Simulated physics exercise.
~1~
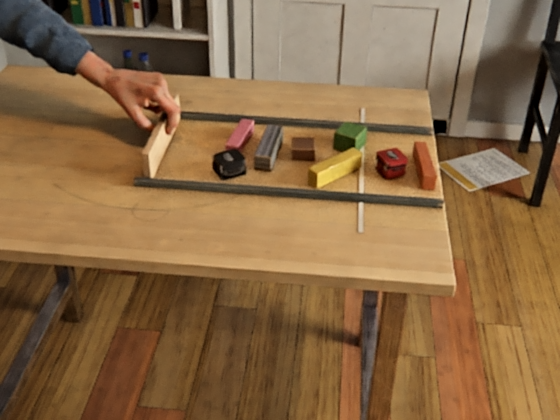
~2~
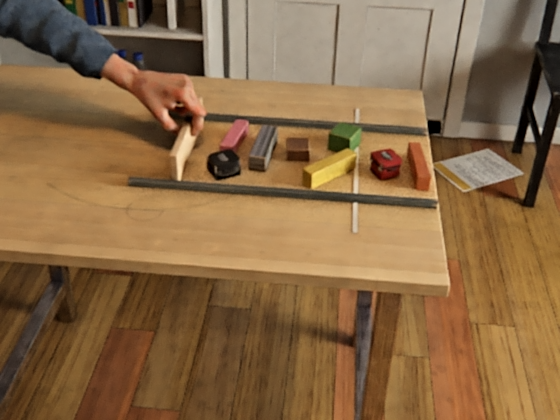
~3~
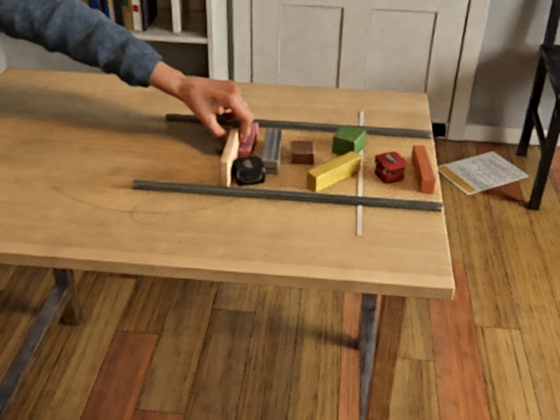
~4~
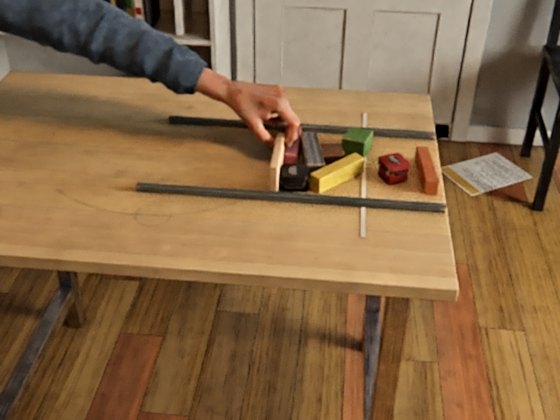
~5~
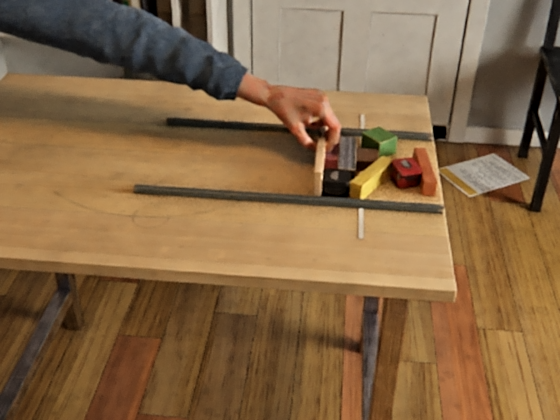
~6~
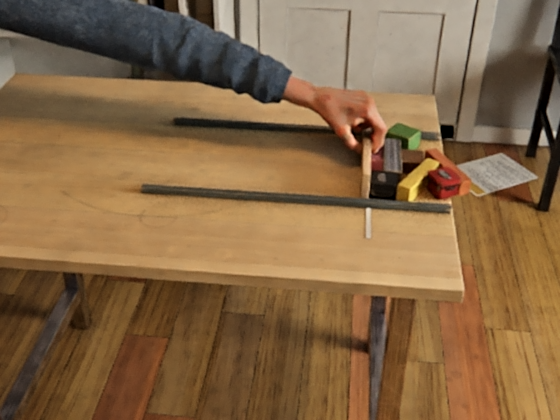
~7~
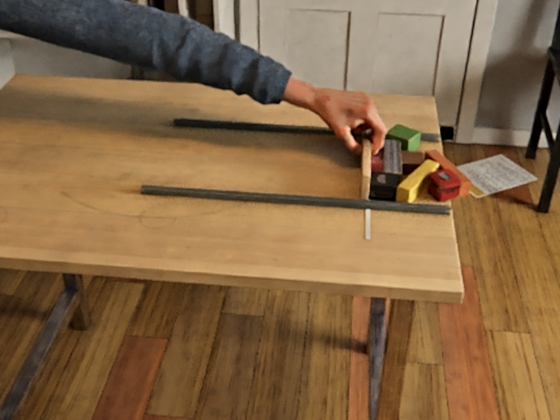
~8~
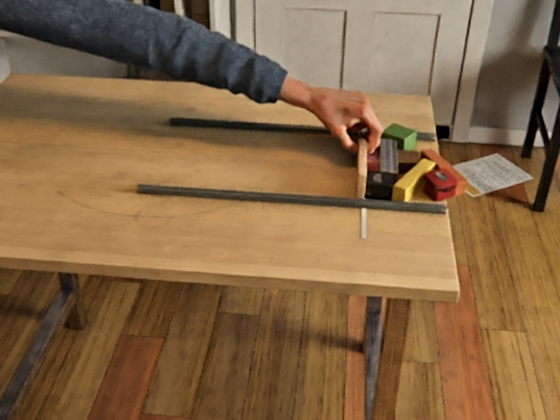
Hand-held board sweeping colourful sticks and blocks rightward between two dark rails, stopping at the tape with everything still on the table.
